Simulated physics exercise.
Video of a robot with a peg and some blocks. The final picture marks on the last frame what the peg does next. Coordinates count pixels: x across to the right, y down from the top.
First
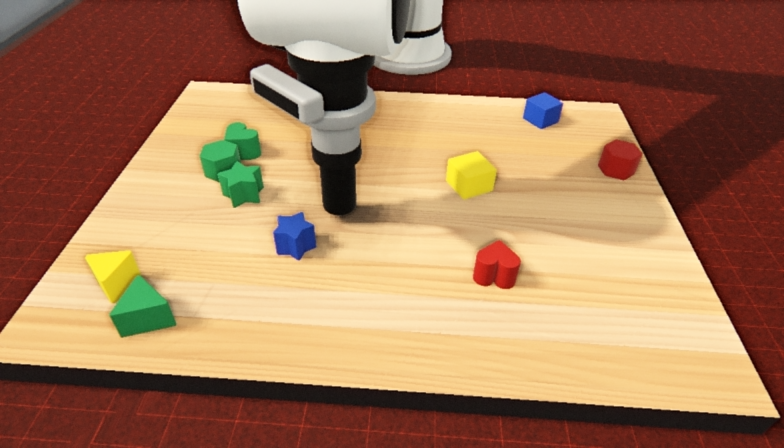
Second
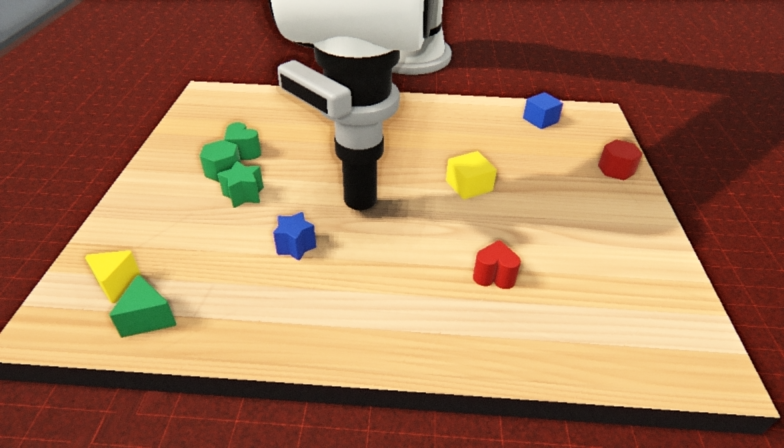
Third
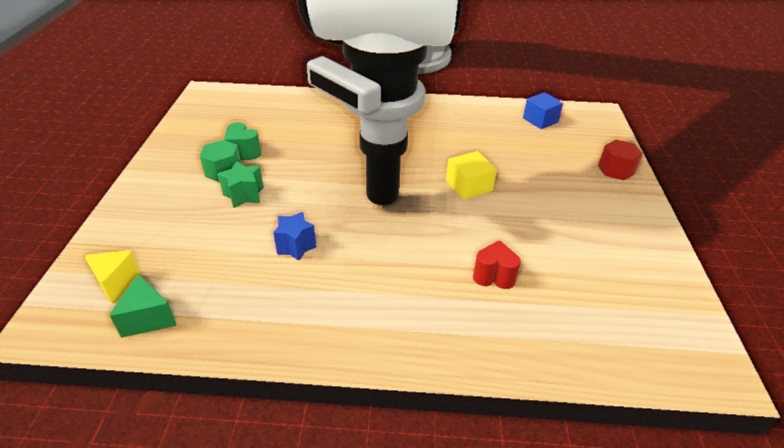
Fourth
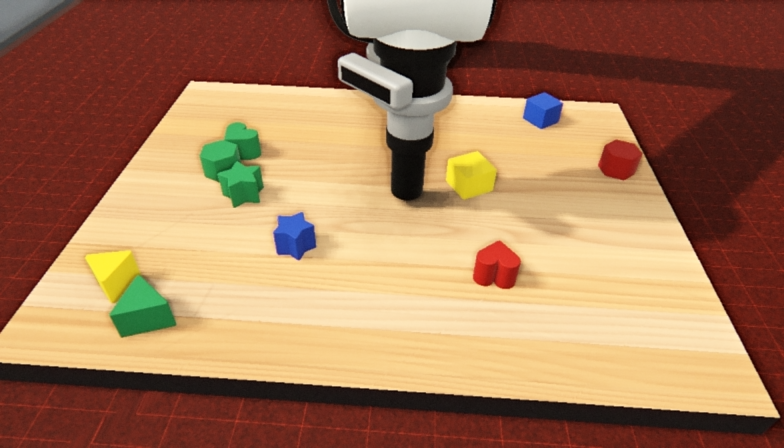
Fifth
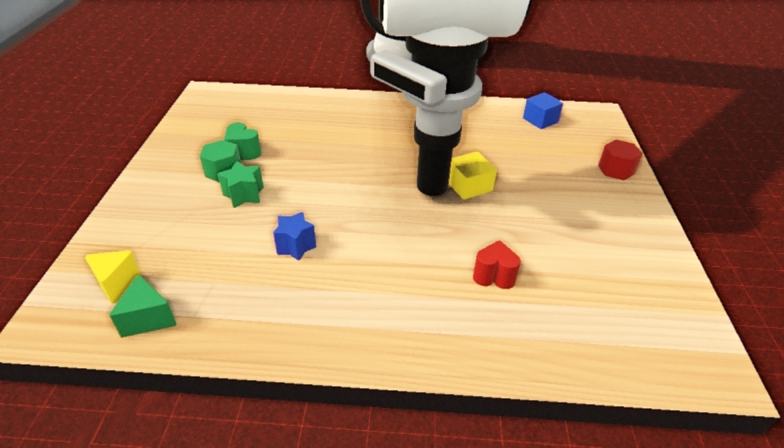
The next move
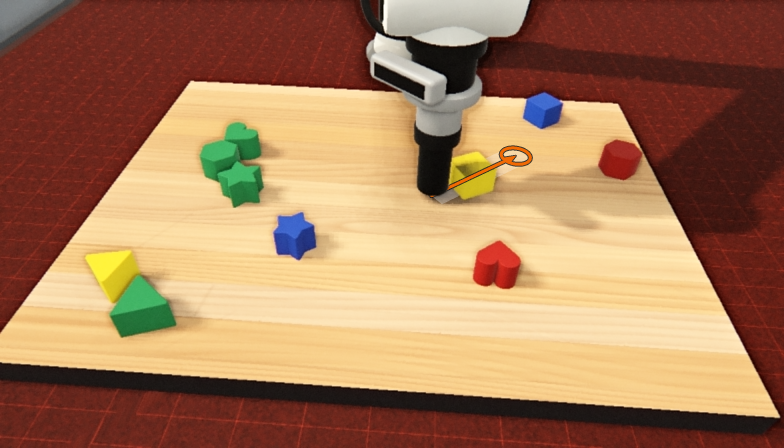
A robot arm with a black peg slid steadily to the right across a wooden board of colored blocks, moving from near the blue star until it was beside the yellow block, which stayed put.
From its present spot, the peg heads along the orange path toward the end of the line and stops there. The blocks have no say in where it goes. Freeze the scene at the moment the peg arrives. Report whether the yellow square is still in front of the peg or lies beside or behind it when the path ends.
Slid off.
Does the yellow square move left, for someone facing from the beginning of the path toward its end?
I expect not.
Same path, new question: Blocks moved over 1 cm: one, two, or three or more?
Count: 1.
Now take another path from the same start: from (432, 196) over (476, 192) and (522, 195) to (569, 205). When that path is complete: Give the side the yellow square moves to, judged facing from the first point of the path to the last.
It heads left.
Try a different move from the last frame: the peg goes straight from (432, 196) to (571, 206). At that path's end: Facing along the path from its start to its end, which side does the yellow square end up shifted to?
The shift is to the left of that direction.
The line goes from (432, 196) directly to (516, 156).
What follows on the original path. One third of the way, peg (463, 173); yellow square (497, 157), turned 20° clockwise.
Two thirds of the way, peg (492, 160); yellow square (527, 152), turned 45° clockwise.
At the end, peg (517, 148); yellow square (540, 153), turned 75° clockwise.
